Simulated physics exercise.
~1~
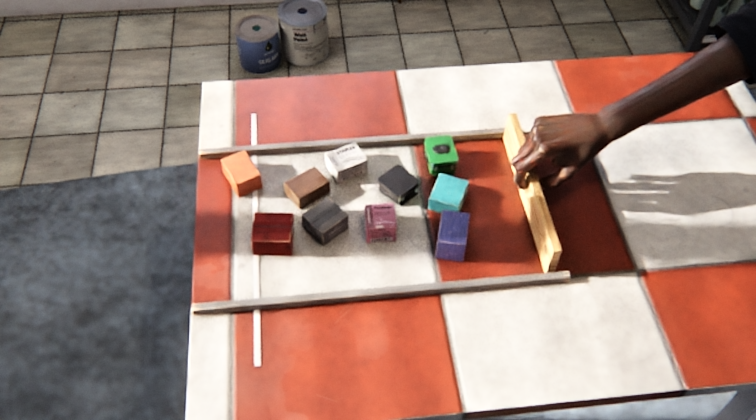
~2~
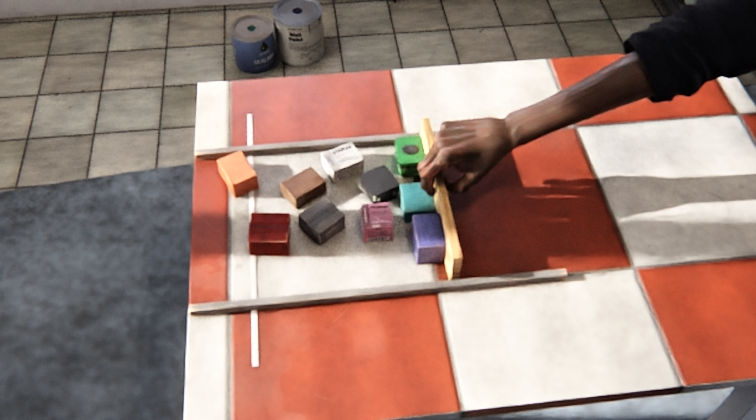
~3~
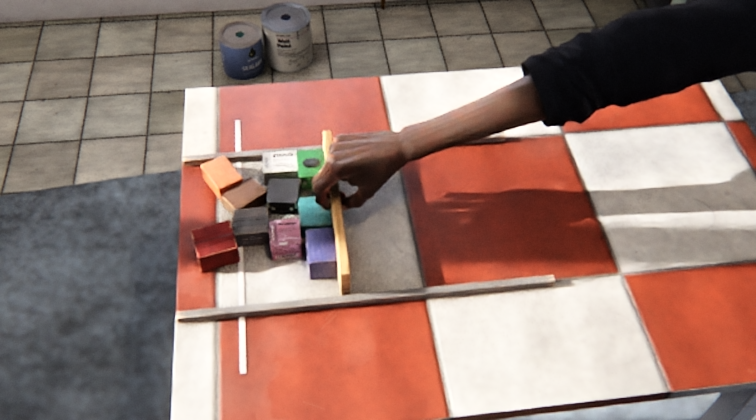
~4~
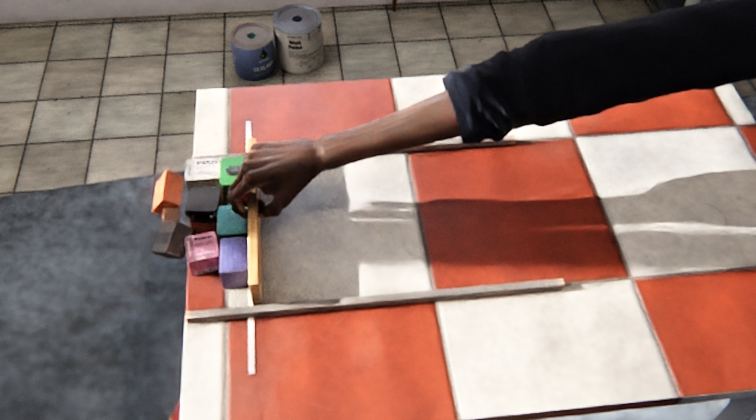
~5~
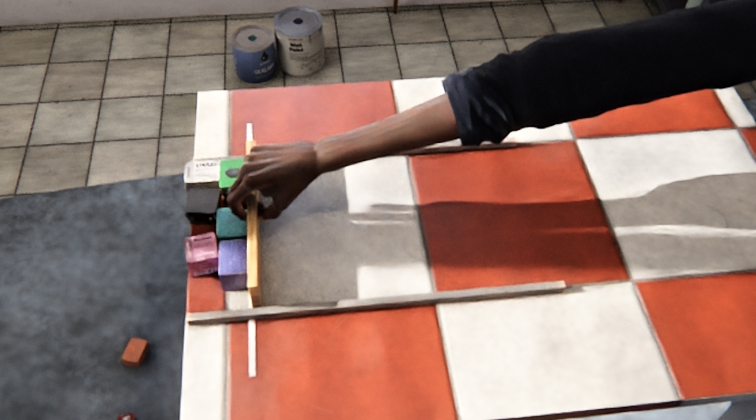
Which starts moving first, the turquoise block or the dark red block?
The turquoise block starts moving first, pushed left by the board while the dark red block is still at rest. The dark red block only shifts later, as the blocks bunch together.
Hand sweeping coloured blocks left across a checked table with a board, stopping at white tape as some drop off the edge.
